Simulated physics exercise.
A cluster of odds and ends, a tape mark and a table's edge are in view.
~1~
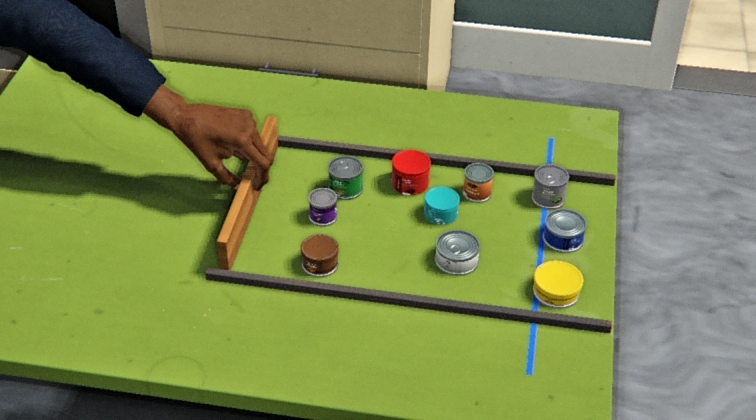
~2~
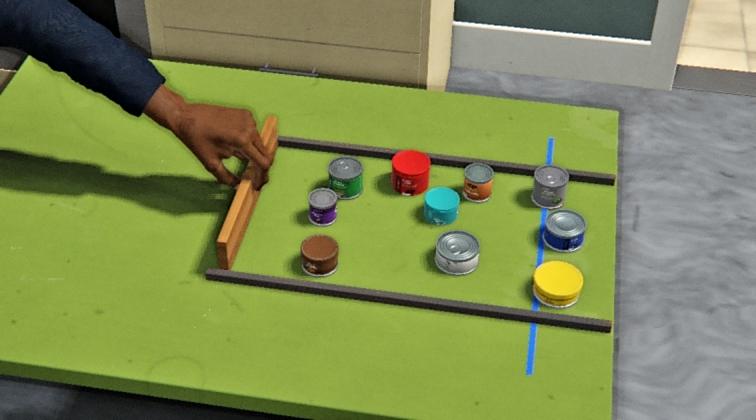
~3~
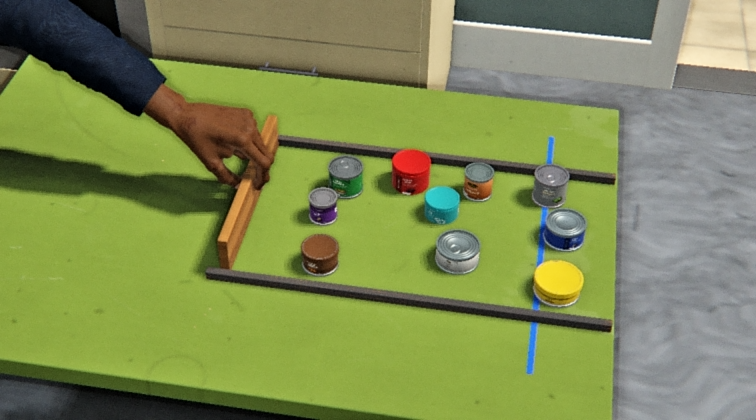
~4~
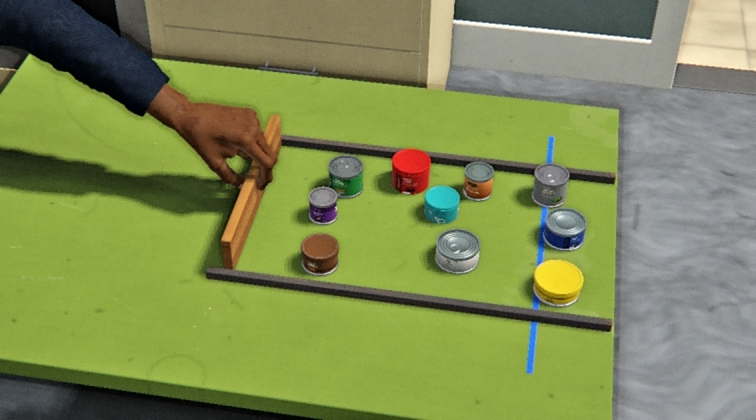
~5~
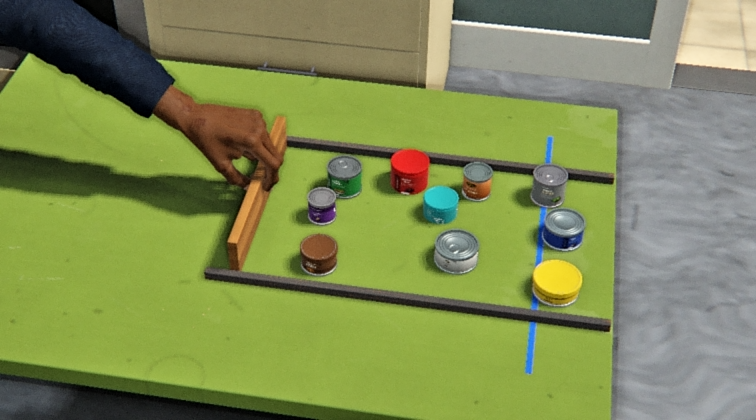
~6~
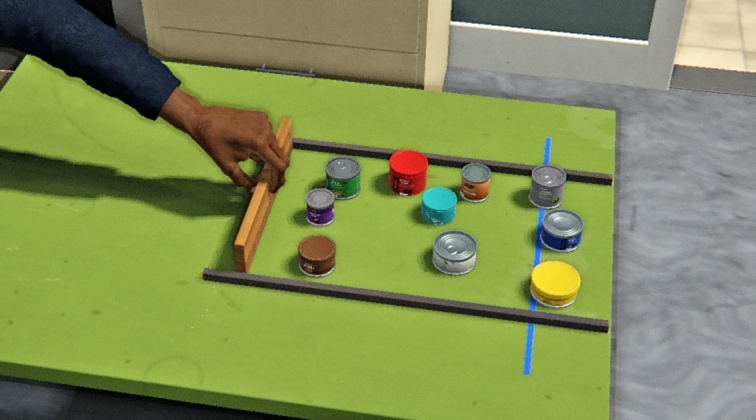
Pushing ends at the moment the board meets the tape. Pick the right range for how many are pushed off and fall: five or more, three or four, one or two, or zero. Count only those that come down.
The right range is one or two.
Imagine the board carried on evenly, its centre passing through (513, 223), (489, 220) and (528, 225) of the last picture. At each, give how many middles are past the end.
Going through the three positions, you'd get 0, 0 and 0.
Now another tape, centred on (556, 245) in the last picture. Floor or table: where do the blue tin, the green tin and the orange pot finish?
First the blue tin, which leaves the top, then the green tin, which stays on top, and the orange pot, which stays on top.
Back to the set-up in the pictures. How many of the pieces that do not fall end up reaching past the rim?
Number: 2.
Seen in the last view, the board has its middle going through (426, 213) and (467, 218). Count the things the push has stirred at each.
The number moved is 7 and then 8.
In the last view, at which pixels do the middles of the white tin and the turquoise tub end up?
You'll find the first one at (559, 263) and the second at (582, 230).
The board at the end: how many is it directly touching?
Result: 5 in all.
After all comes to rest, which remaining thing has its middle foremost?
It's the grey tin.
Early on, none off yet; blue tin at rest near (562, 231); yellow pot at rest near (555, 285); grey tin at rest near (547, 187).
A while later, none off yet; blue tin moving near (571, 232); yellow pot at rest near (555, 285); grey tin travelled about its own width near (571, 187).
Finally, the number that fall off is one or two; lost, blue tin.
